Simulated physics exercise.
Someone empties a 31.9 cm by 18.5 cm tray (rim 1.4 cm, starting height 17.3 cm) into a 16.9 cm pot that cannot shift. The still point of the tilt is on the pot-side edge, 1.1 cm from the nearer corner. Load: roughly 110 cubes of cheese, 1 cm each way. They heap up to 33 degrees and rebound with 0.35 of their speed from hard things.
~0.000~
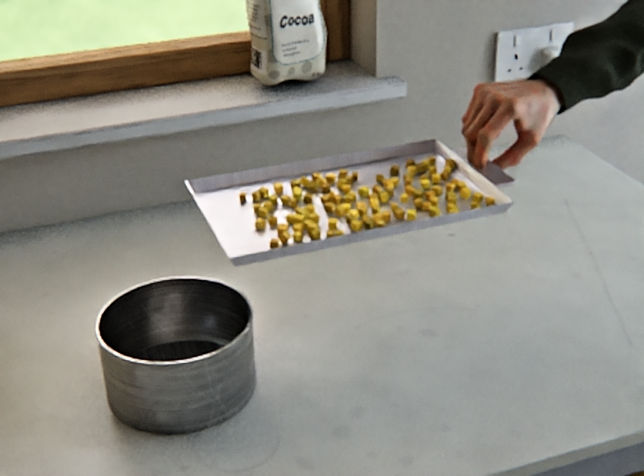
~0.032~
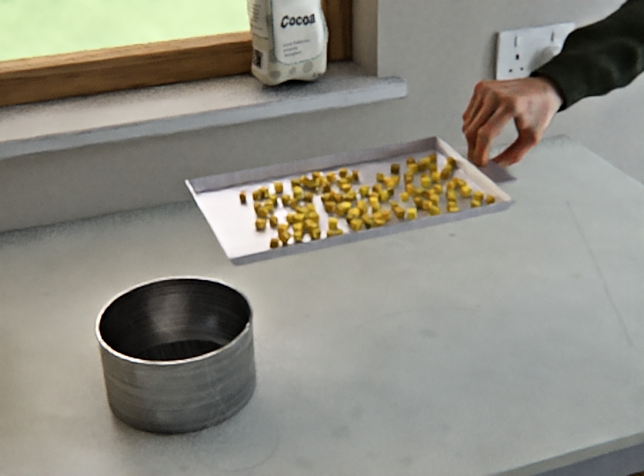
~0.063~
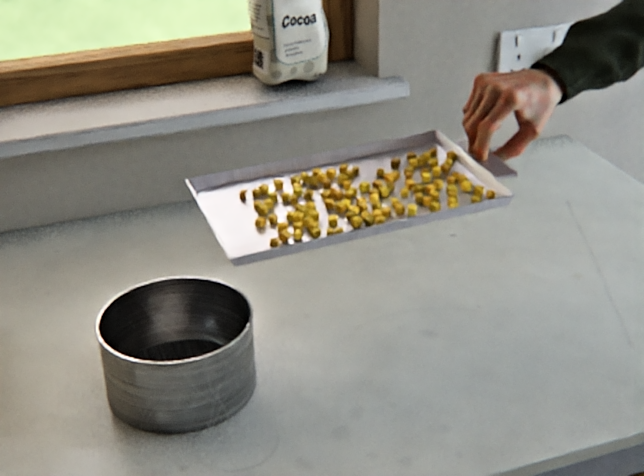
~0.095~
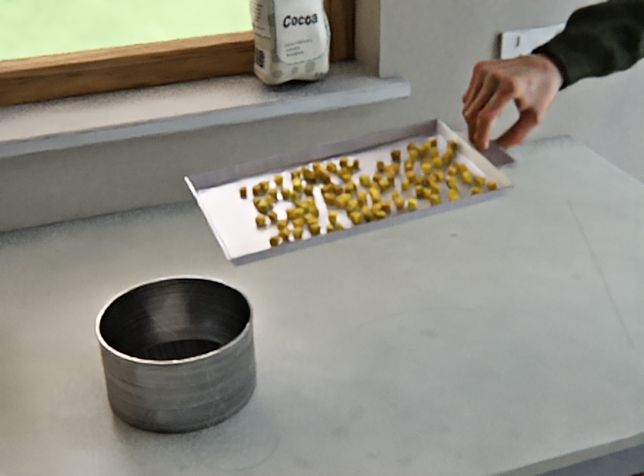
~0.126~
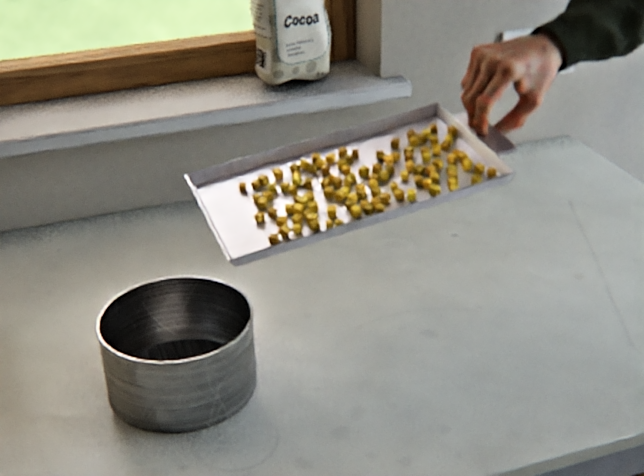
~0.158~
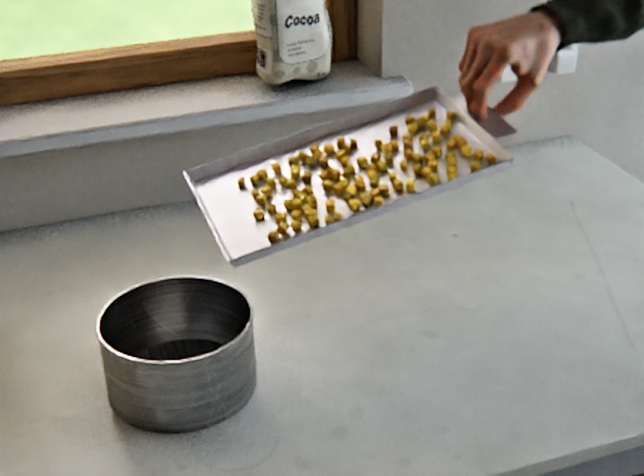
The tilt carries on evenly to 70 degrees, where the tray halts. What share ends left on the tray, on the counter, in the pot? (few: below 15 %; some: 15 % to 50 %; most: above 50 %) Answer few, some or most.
Tray few, counter some, pot most.
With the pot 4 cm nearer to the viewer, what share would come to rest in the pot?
In that case some 95 per cent.
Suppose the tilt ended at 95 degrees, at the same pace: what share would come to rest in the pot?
In that case some 70 per cent.
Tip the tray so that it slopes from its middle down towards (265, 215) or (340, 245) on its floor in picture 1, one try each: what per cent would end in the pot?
About 70 and 5 per cent.
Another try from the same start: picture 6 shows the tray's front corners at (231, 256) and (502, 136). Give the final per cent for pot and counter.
Pot 90, counter 10.
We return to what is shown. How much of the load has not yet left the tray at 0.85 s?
Roughly 10 per cent.
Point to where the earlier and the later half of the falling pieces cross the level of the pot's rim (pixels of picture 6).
At about (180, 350), then at (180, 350).
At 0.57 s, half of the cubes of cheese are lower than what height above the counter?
Some 28 cm.
After 0.40 s, tilt 41 degrees; the tray holds 100 %, the pot 0 %.
After 0.57 s, tilt 61 degrees; the tray holds 100 %, the pot 0 %.
After 0.85 s, tilt 70 degrees; the tray holds 10 %, the pot 55 %.
In the end, at 2.1 s, tray 5 %, counter 30 %, pot 65 %.
